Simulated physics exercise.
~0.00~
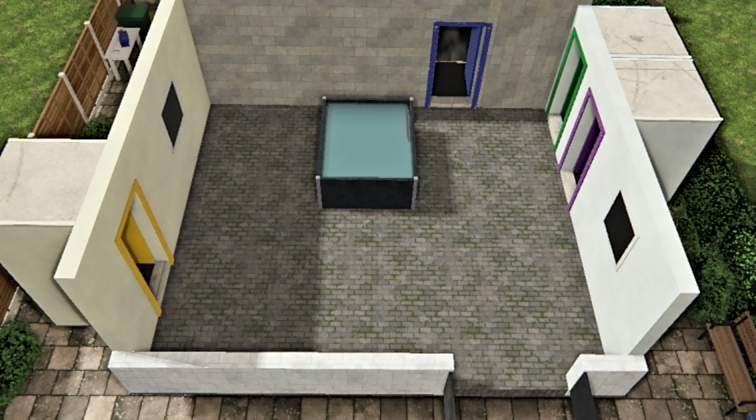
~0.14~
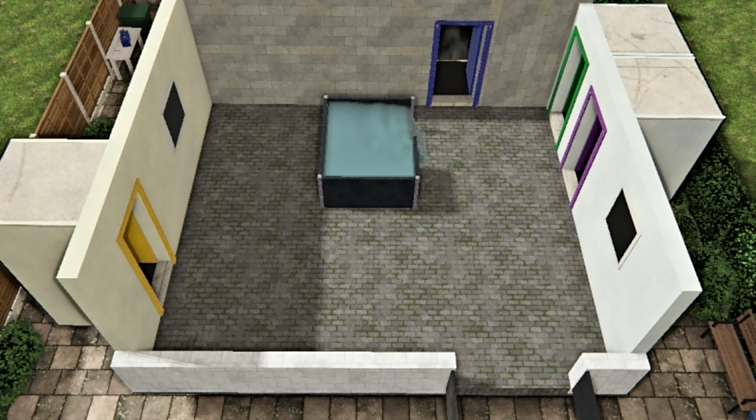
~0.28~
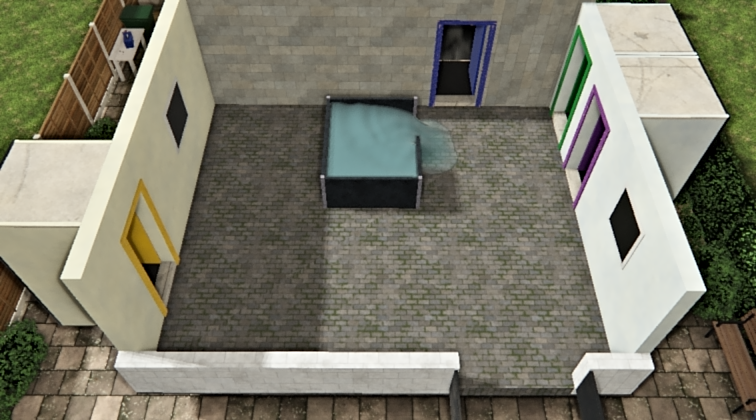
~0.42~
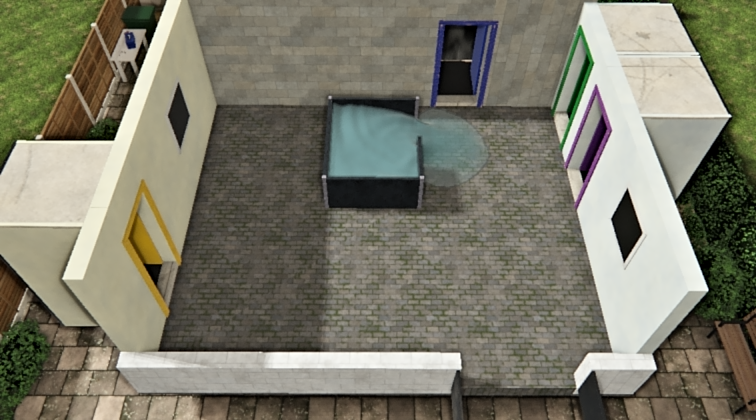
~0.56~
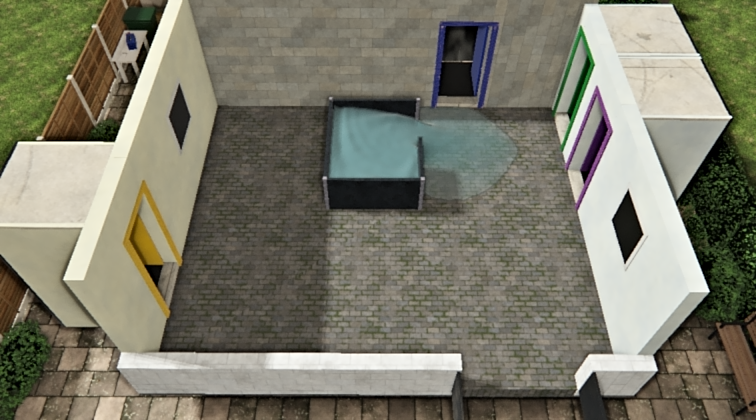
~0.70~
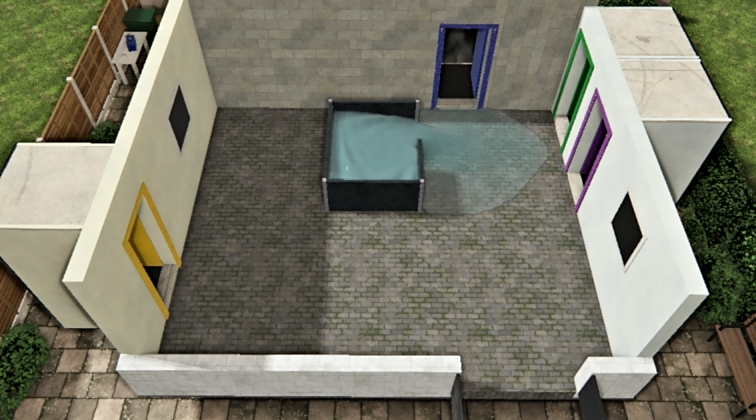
The clip opens on a walled, paved yard seen from above, with a dark-sided tank of still, blue-green water near the back wall. Water then pours out through the tank's right side, spreading across the paving in a widening, rounded sheet towards the green and purple doorways.
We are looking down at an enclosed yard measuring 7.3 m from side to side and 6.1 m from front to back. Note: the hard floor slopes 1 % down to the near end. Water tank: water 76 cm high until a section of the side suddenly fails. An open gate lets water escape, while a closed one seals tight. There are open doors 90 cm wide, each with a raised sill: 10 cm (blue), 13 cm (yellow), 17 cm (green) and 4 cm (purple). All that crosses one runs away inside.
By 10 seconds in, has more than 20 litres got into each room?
Room by room: Behind the blue door, yes; behind the yellow door, no; behind the green door, yes; behind the purple door, yes.
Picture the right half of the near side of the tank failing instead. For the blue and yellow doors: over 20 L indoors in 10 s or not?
Result: Blue limit not passed, yellow limit not passed.
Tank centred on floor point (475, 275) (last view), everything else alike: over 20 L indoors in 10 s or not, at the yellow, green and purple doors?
Yellow: Within limit; green: Within limit; purple: Beyond limit.
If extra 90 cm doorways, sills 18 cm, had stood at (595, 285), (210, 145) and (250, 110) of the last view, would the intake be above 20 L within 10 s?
The first one doesn't reach it, the second one doesn't reach it, and the third one doesn't reach it.
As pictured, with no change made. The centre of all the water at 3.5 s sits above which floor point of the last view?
Around (455, 174) in the last picture.
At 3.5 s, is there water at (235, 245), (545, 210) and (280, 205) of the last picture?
The first point is not yet hit, the second is awash and the third is not yet hit.
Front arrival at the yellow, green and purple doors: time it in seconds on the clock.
Arrival: Yellow not in the 10 s, green 0.8 s, purple 1.0 s.
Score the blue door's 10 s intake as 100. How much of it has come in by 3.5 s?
About 90 per cent.
After 1.4 s water covers 20 % of the floor and is deepest (50 cm) near (546, 114); blue door 19 cm at the sill, 15 L in, yellow door not reached, green door 34 cm at the sill, 25 L in, purple door 13 cm at the sill, 16 L in.
After 2.2 s water covers 20 % of the floor and is deepest (40 cm) near (538, 114); blue door 16 cm at the sill, 58 L in, yellow door not reached, green door 37 cm at the sill, 120 L in, purple door 20 cm at the sill, 93 L in.
After 3.5 s water covers 30 % of the floor and is deepest (25 cm) near (546, 114); blue door 12 cm at the sill, 78 L in, yellow door not reached, green door 25 cm at the sill, 211 L in, purple door 13 cm at the sill, 178 L in.
After 6.0 s water covers 45 % of the floor and is deepest (18 cm) near (610, 377); blue door 10 cm at the sill, 87 L in, yellow door not reached, green door 14 cm at the sill, 232 L in, purple door 9 cm at the sill, 245 L in.
After 10.0 s water covers 60 % of the floor and is deepest (11 cm) near (599, 377); blue door 6 cm at the sill, 89 L in, yellow door not reached, green door 7 cm at the sill, 232 L in, purple door 7 cm at the sill, 281 L in.
